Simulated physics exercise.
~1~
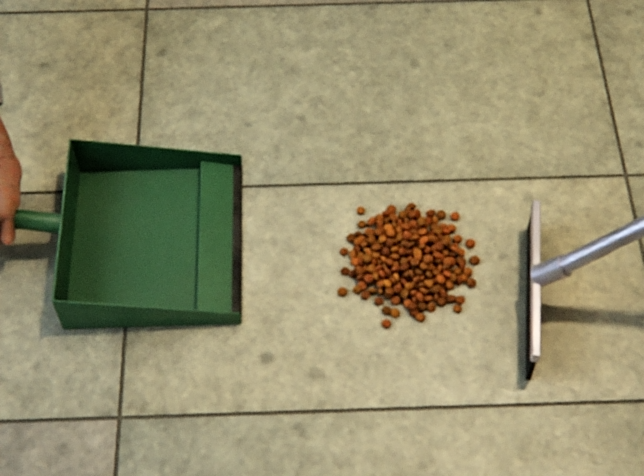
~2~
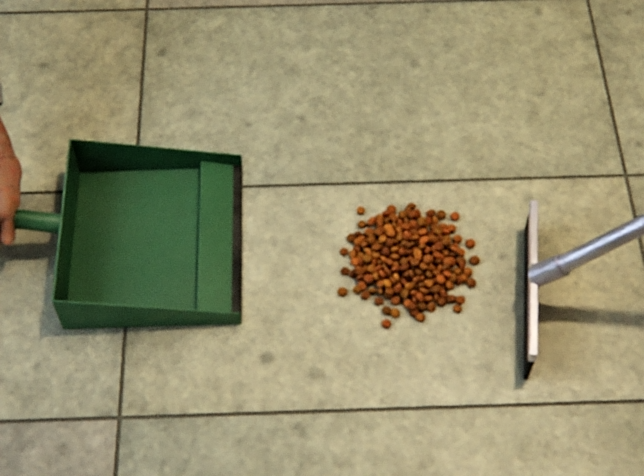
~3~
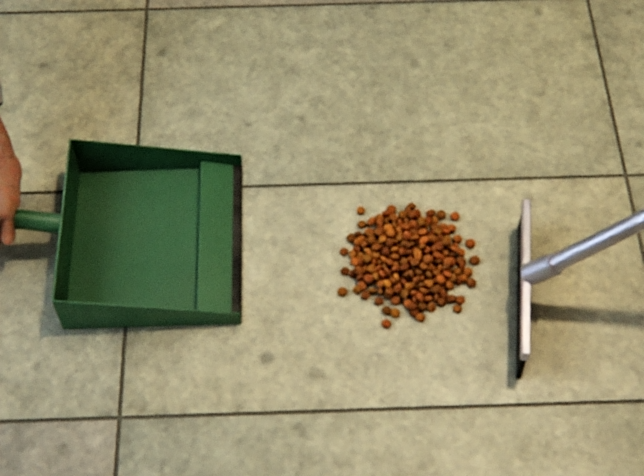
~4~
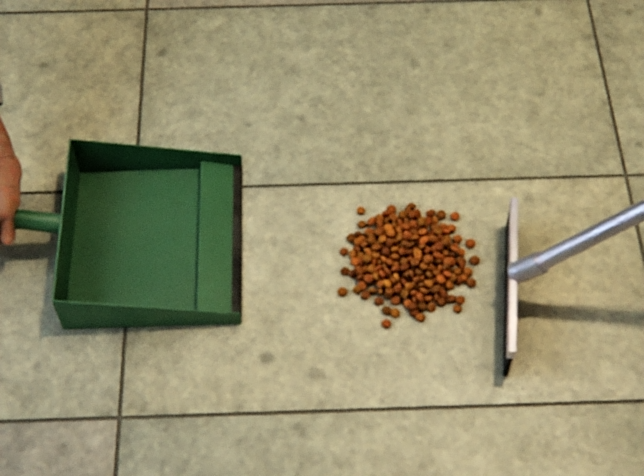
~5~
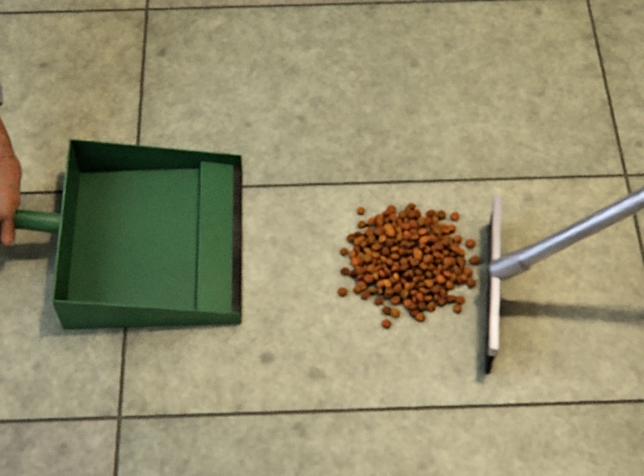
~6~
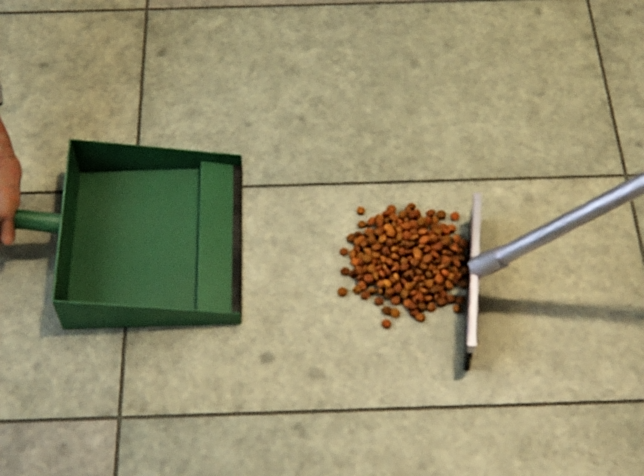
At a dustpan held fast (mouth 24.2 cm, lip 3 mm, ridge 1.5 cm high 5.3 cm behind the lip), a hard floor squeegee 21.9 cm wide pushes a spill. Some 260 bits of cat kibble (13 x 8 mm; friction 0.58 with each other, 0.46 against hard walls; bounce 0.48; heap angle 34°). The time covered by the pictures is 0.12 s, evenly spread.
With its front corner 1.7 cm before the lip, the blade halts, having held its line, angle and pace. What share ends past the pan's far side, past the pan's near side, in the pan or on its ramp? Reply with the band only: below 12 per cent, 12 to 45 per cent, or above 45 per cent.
Past the pan's far side: Below 12 per cent; past the pan's near side: Below 12 per cent; in the pan or on its ramp: Above 45 per cent.
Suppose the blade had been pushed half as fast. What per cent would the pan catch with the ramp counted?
About 40 per cent.
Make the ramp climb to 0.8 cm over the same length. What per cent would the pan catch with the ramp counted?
With that ramp, near 55 per cent.
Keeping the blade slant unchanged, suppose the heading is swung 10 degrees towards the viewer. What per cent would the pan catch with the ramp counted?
The pan, ramp included, would get around 35 per cent.
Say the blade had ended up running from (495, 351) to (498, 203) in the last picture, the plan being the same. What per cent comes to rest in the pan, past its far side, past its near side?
Per cent by place - pan 40, far side 0, near side 5.
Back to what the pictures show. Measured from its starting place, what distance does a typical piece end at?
It comes to some 24 cm.
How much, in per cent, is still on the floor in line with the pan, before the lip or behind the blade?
Share there: Around 35 percent.
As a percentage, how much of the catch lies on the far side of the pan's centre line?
Roughly 50 per cent.
Then, 0.12 s after the last picture, middle of the blade 15 cm from the lip; 0 % over the lip, far side 0 %, near side 5 %.
Then, 0.21 s after the last picture, middle of the blade 6 cm from the lip; 0 % over the lip, far side 0 %, near side 5 %.
Then, 0.43 s after the last picture, middle of the blade 3 cm from the lip; 50 % over the lip, far side 5 %, near side 5 %.
In the end, far side 5 %, near side 5 %, pan 50 %, in front of the lip or behind the blade 35 %.
